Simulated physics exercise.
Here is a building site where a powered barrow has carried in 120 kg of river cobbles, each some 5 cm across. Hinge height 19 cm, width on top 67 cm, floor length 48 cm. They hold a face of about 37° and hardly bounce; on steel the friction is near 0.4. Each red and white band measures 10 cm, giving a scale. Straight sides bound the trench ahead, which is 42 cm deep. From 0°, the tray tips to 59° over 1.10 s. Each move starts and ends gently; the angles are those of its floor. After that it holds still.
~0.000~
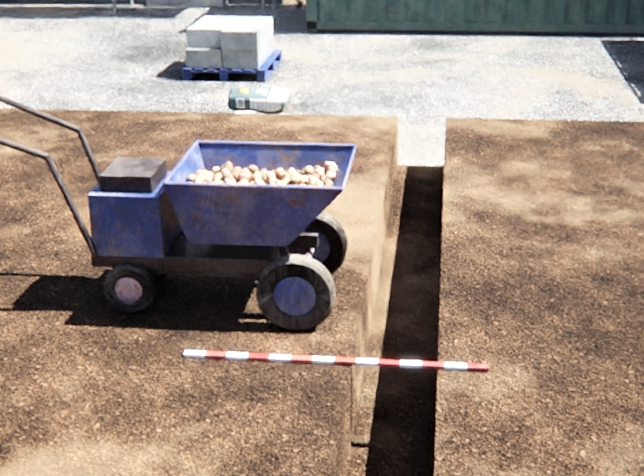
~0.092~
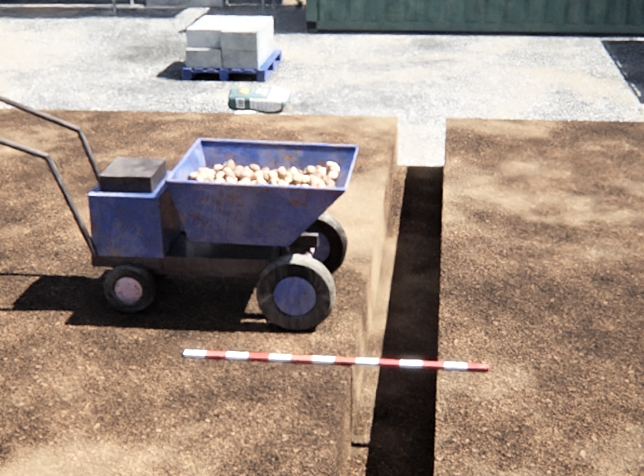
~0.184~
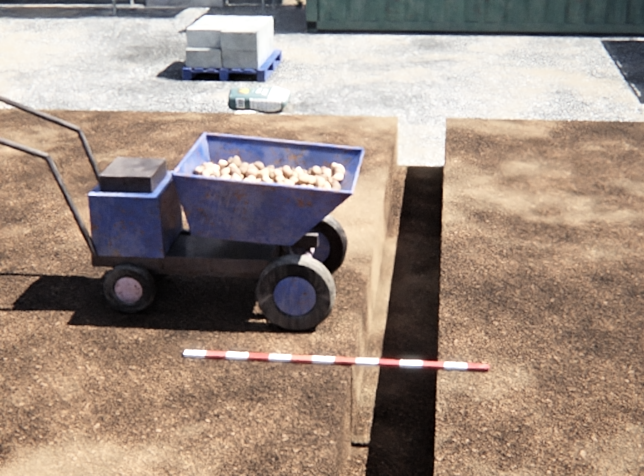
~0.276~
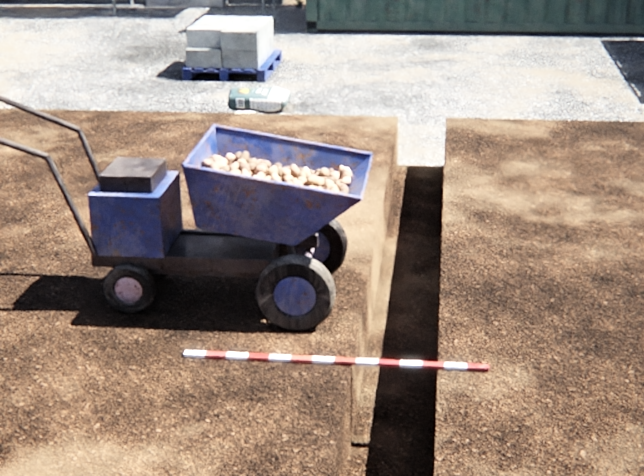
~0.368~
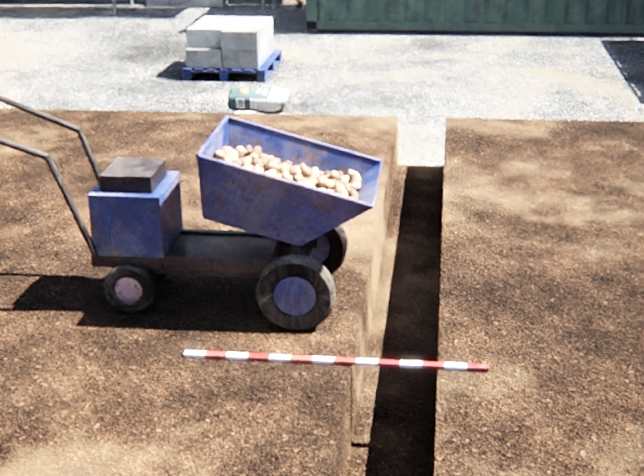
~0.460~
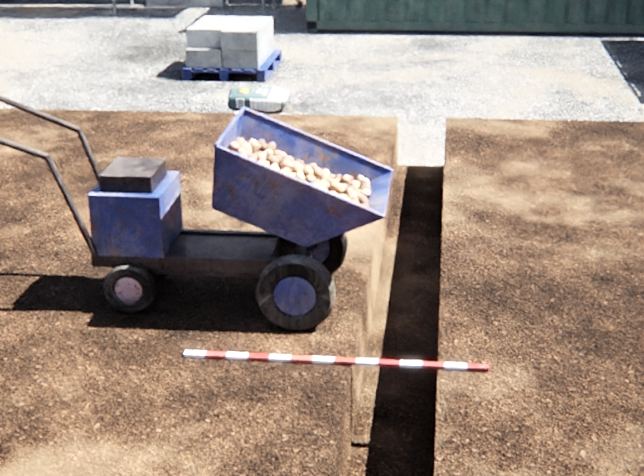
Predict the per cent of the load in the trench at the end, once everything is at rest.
Near 39 per cent.
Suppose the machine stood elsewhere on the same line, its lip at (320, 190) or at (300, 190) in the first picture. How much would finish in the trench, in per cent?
Roughly 55 percent for the first, and 70 percent for the second.
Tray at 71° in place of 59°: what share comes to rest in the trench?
Then about 35 per cent.
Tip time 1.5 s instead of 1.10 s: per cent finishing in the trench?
Estimate: About 40 %.
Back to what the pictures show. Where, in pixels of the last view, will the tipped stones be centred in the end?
Roughly (446, 306), I'd say.
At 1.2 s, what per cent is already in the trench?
Some 5 per cent.
After 0.8 s the floor is at 49°; 100 % in the tray; the foremost stones are at (397, 241).
After 1.2 s the floor is at 59°; 92 % in the tray, 3 % in the trench, 5 % past the trench; the foremost stones are at (465, 304).
After 1.5 s the floor is at 59°; 62 % in the tray, 5 % in the trench, 33 % past the trench; the foremost stones are at (541, 317).
After 3.5 s the floor is at 59°; 22 % in the tray, 39 % in the trench, 39 % past the trench; the foremost stones are at (601, 326).
